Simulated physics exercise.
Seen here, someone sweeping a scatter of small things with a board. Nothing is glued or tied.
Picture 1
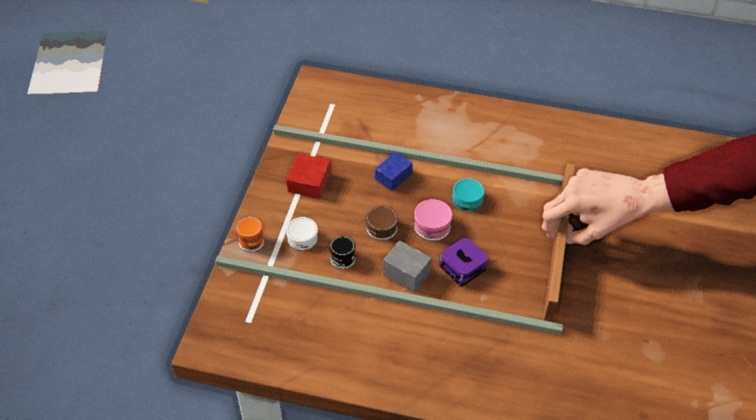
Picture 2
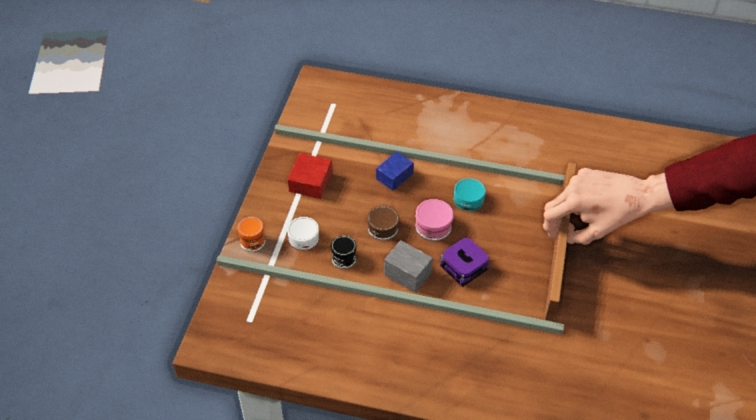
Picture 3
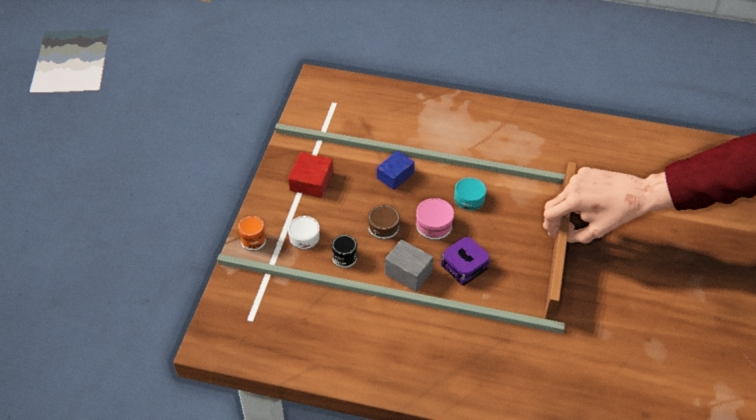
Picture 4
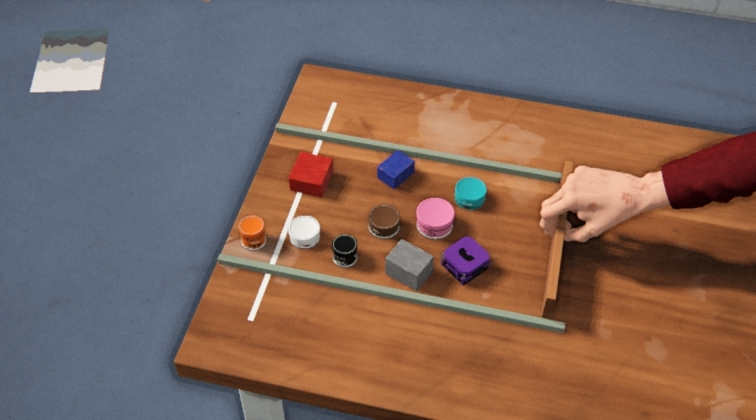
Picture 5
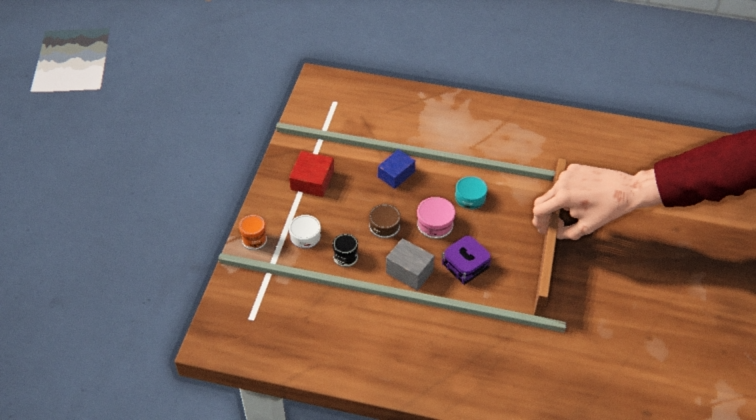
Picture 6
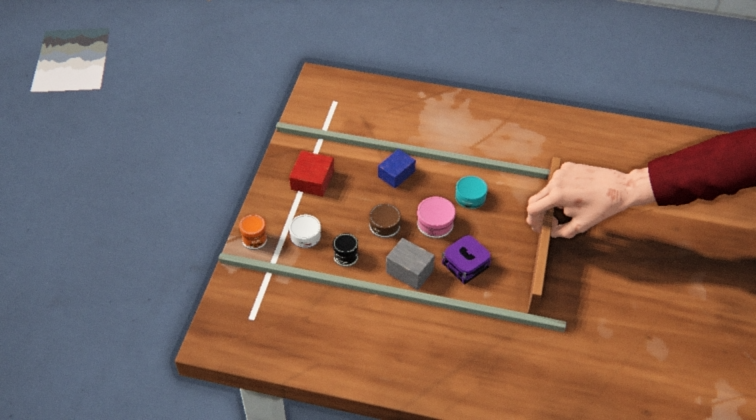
A hand slides a wooden board slightly left toward small tubs and blocks on a table.
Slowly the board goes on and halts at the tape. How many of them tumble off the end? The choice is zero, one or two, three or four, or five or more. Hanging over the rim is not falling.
The number that fall off is one or two.
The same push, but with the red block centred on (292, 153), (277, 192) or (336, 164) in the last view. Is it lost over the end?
Place by place, it holds on; goes over; is kept.
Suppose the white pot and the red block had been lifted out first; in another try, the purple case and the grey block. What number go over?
First 1, then 1.
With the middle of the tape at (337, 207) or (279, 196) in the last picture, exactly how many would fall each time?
Try by try, 0 and 5.
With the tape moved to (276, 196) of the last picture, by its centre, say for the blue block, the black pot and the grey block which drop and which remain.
The blue block remains up; the black pot drops off; the grey block remains up.
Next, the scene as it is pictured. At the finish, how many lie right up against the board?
In contact: 5.
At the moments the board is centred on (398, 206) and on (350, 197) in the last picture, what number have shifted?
At the one place 7, at the other 9.
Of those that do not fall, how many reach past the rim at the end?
It comes to 3.
Soon after, none off yet; orange tin at rest near (254, 232); red block at rest near (312, 173); white pot at rest near (305, 231).
Then, none off yet; orange tin moved a little near (243, 233); red block moved a little near (294, 167); white pot moved about its own width near (265, 219).
At rest, the number that fall off is one or two; fallen, white pot and orange tin.
